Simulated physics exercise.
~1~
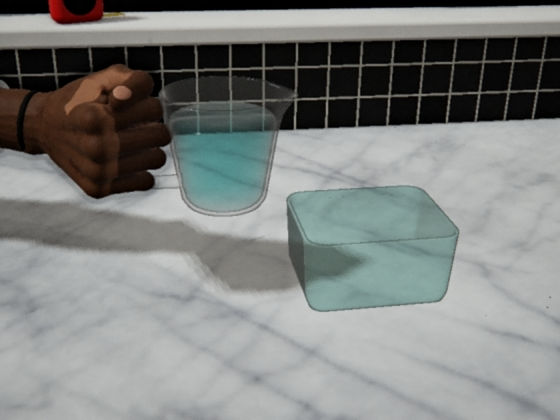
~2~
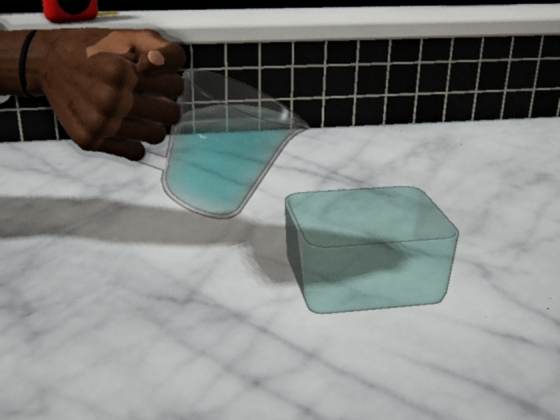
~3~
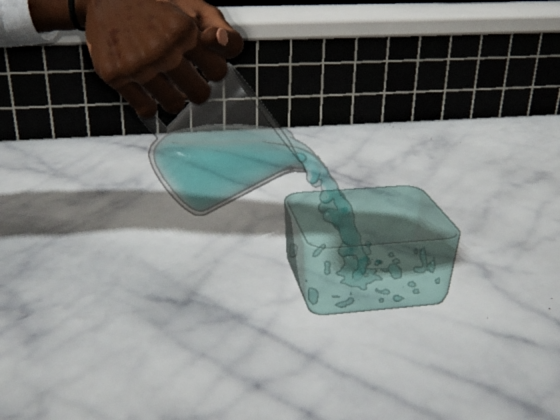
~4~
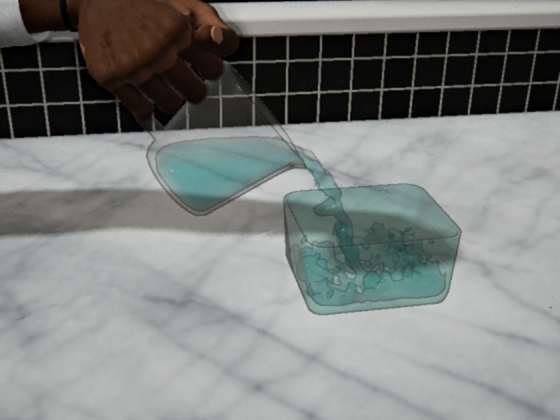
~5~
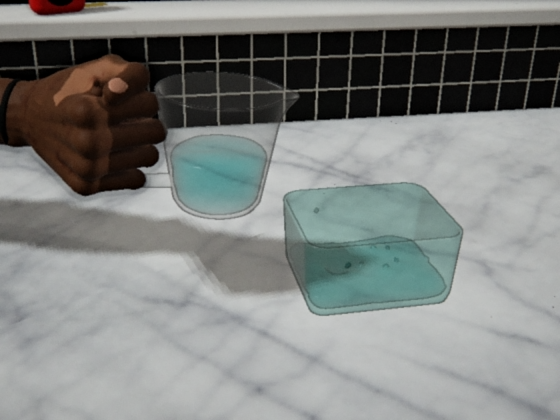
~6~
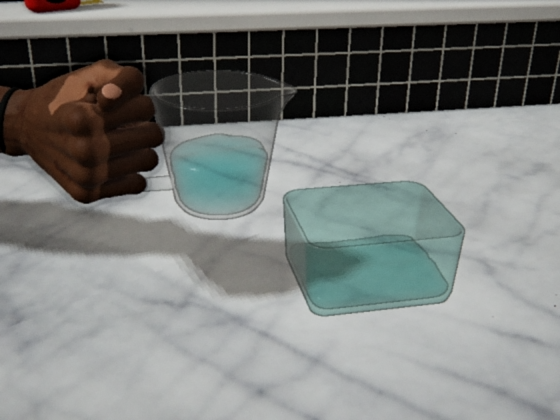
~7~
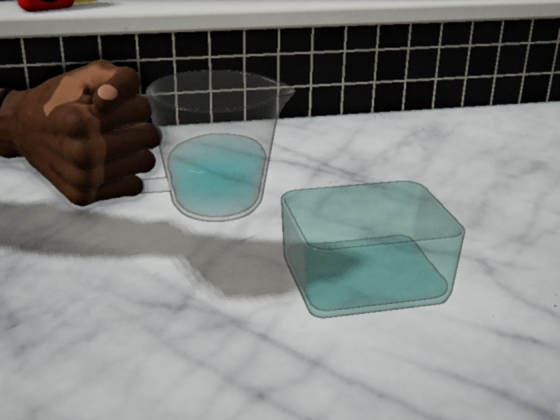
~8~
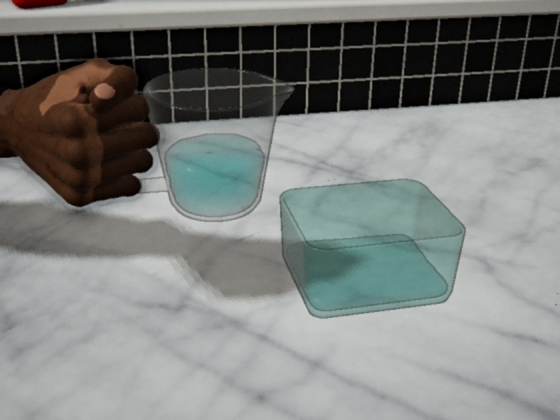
A hand tilting a clear measuring jug rightward, pouring blue water into a food box, then righting it with both partly filled.
